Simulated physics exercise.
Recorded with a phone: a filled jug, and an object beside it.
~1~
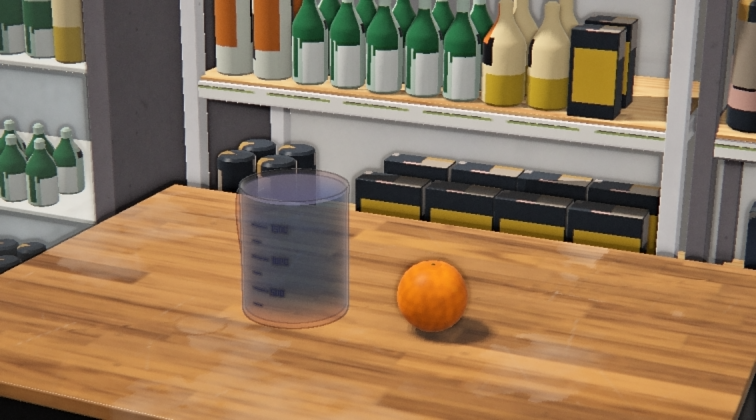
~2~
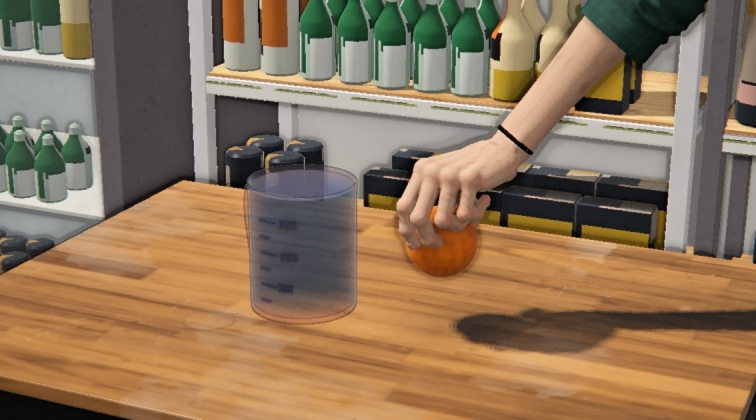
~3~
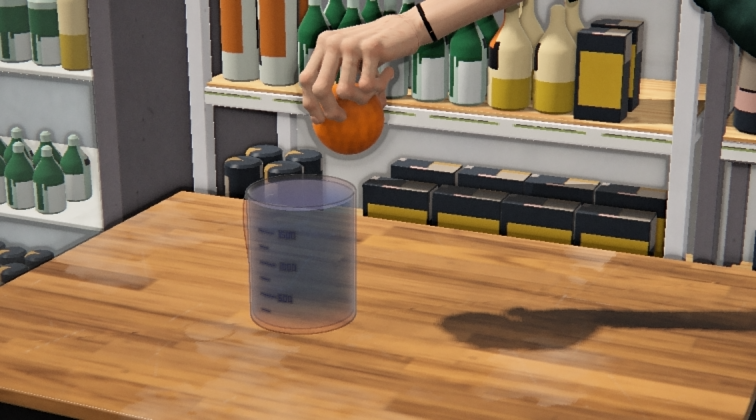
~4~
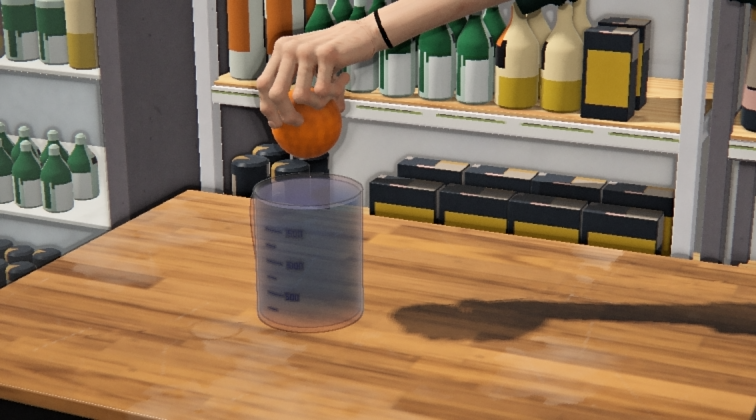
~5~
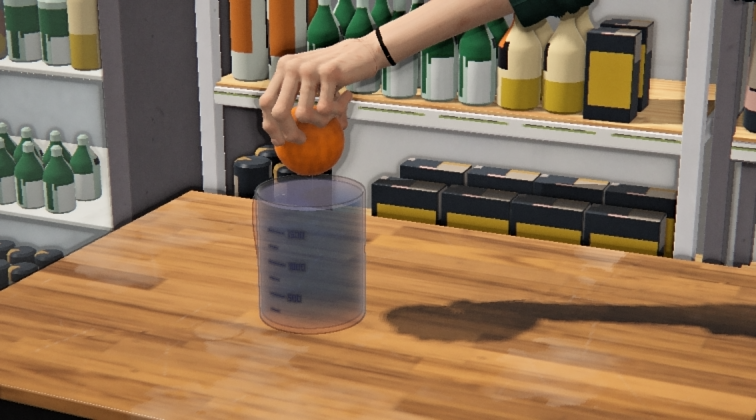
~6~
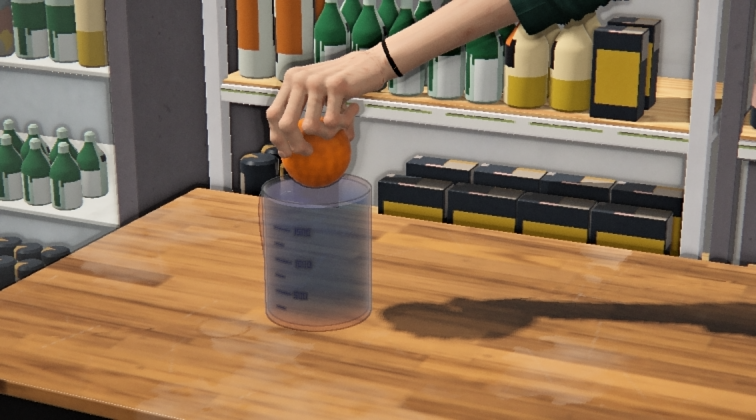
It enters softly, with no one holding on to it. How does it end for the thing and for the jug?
At the end, the thing stays afloat. The jug spills over.
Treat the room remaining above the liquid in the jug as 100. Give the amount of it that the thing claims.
340 %.
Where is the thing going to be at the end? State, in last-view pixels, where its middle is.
Centre, approximately: (317, 206).
Next, the orange enters the dyed water; the jug is full to the brim; it has run over.
After that, the orange comes up again; the jug is full to the brim; it has run over.
Finally, the orange rides on the surface; the jug is full to the brim; it has run over.
